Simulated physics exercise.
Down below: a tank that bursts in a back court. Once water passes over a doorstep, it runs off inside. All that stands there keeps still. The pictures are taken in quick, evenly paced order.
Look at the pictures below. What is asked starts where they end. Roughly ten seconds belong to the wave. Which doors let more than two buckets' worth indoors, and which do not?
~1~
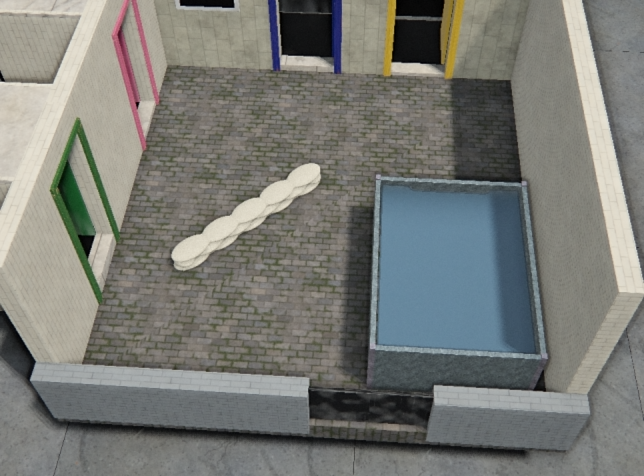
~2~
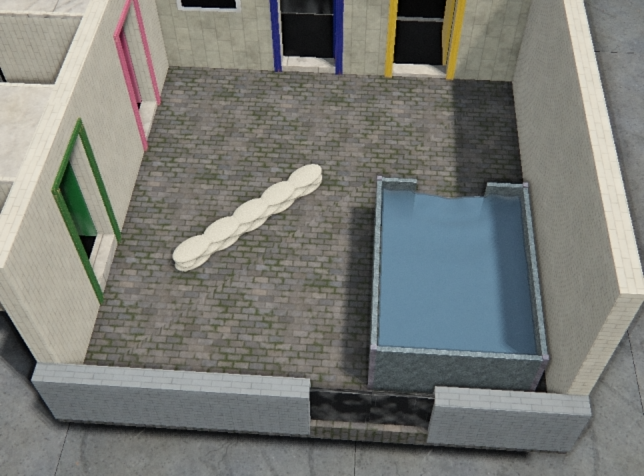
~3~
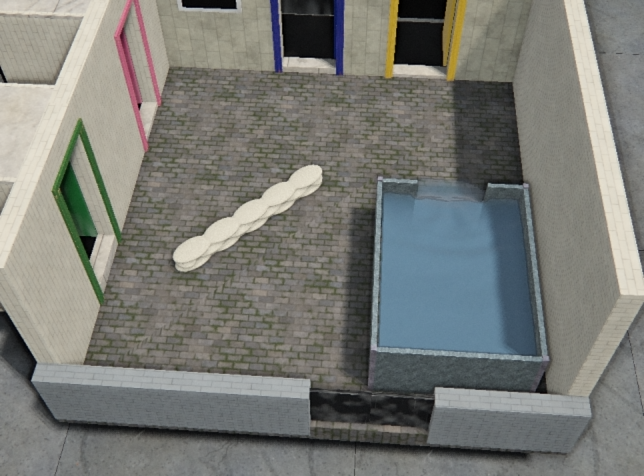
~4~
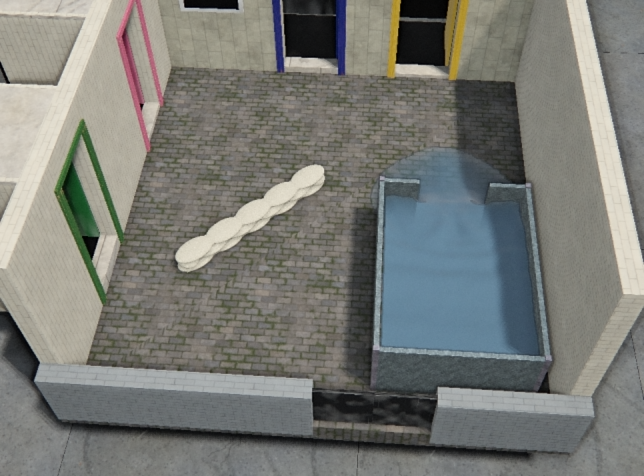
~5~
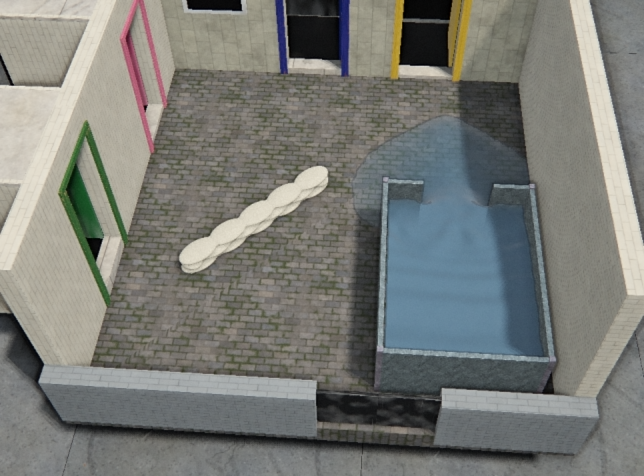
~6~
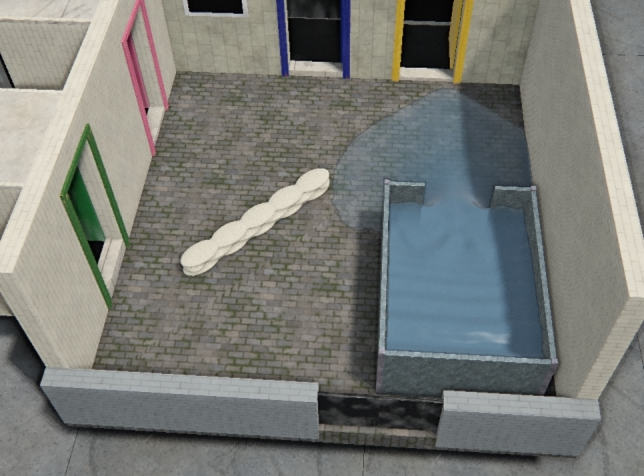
The green door does not; the pink door lets more through; the blue door lets more through; the yellow door lets more through.
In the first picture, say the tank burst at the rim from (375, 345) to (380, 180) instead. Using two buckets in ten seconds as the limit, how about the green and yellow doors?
First green door crosses the line, then yellow door crosses the line.
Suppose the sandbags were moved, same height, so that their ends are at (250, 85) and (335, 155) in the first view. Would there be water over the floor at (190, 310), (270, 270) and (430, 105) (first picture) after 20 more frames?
As listed: Spared, spared, submerged.
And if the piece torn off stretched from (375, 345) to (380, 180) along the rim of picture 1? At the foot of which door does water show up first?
That one is the door marked green.
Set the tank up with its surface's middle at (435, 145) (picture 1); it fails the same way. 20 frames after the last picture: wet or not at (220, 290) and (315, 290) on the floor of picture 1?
The first spot is left dry, the second left dry.
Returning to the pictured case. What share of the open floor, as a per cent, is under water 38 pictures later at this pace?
About 70 in a hundred.
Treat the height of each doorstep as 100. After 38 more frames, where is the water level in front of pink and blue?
Respectively about 210 and 100 per cent.
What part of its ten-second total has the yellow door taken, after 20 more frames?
Close to 55 %.
A moment on, water covers 35 % of the floor; the green door not reached, the pink door not reached, the blue door wet at the sill, nothing in, the yellow door over two buckets in.
Next, water covers 40 % of the floor; the green door not reached, the pink door not reached, the blue door under two buckets in, the yellow door far over two buckets in.
Then, water covers 45 % of the floor; the green door not reached, the pink door under two buckets in, the blue door over two buckets in, the yellow door far over two buckets in.
Later, water covers 70 % of the floor; the green door wet at the sill, nothing in, the pink door far over two buckets in, the blue door over two buckets in, the yellow door far over two buckets in.
In the end, water covers 90 % of the floor; the green door wet at the sill, nothing in, the pink door far over two buckets in, the blue door over two buckets in, the yellow door far over two buckets in.
